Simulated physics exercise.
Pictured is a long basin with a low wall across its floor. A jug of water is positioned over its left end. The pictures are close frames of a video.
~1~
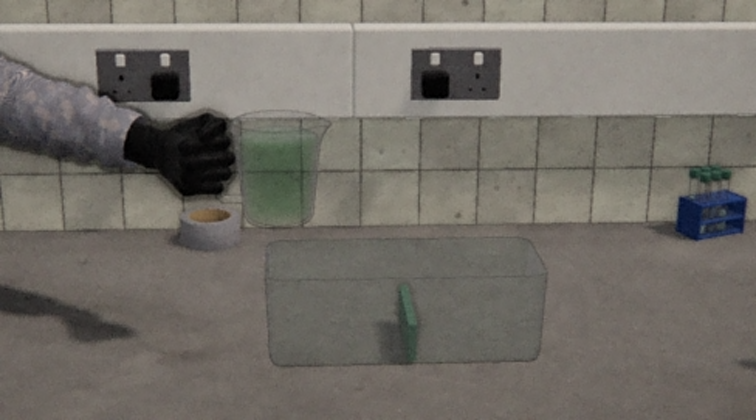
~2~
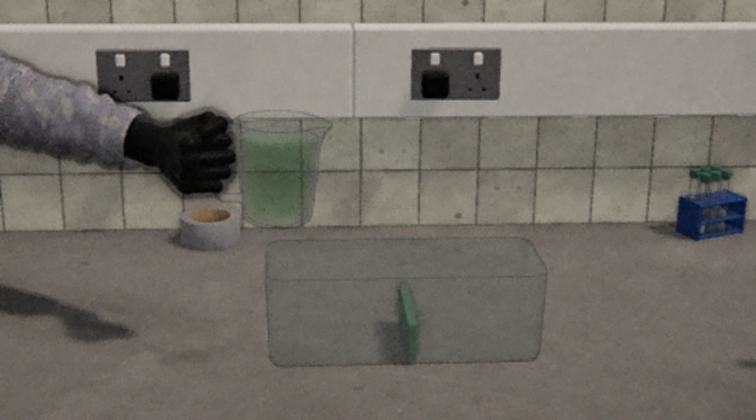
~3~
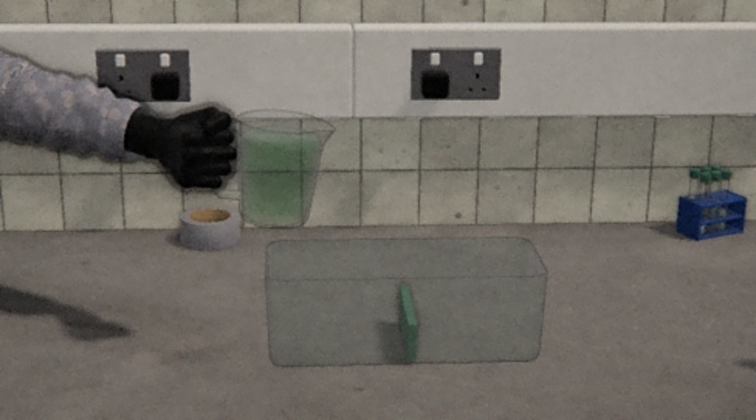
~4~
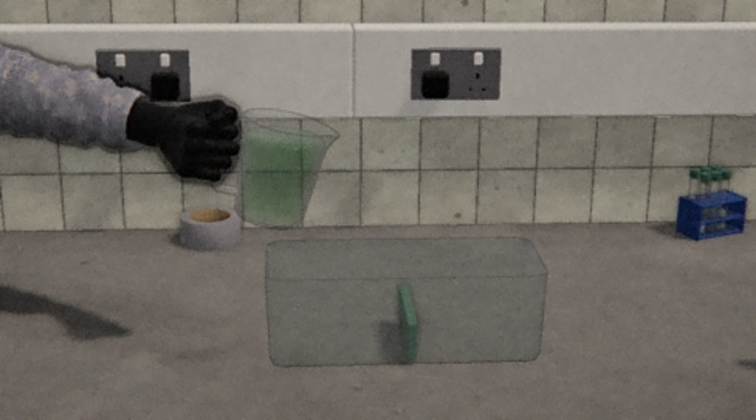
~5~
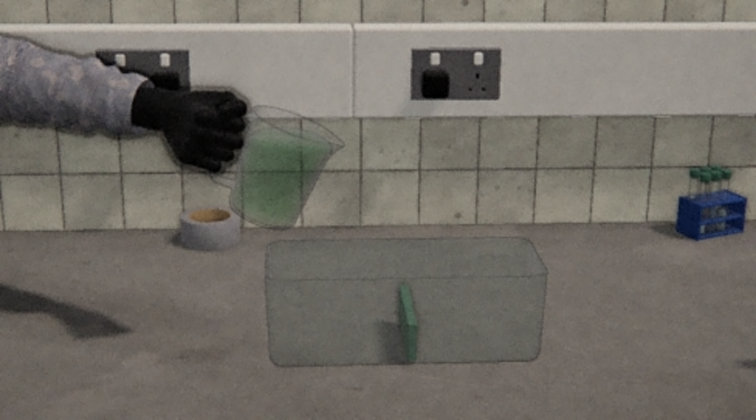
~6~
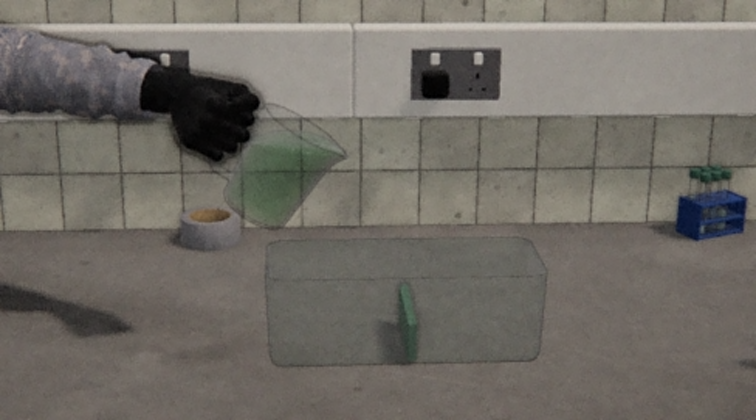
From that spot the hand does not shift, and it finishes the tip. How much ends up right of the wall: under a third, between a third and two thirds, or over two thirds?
Under a third.
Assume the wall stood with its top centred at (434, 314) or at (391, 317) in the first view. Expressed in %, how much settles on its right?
You'd get roughly 10 per cent the first time and roughly 50 per cent the second.
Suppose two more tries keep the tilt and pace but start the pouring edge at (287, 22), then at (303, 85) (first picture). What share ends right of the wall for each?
In order, some 5 and 5 percent.
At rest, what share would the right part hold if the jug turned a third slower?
Roughly 10 percent.
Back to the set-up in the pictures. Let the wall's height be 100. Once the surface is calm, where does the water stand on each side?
Near 60 in a hundred to the left, 0 to the right.
A moment on, the jug is tipped on its side and 60 per cent is still to pour, 15 is left of the wall and 2 right of it.
Next, the jug is tipped on its side and 20 per cent is still to pour, 60 is left of the wall and 5 right of it.
Then the jug is tipped on its side and 5 per cent is still to pour, 83 is left of the wall and 5 right of it.
Later the jug is tipped on its side and 1 per cent is still to pour, 91 is left of the wall and 6 right of it.
In the end 92 per cent lies left of the wall, 6 right of it and 3 outside.
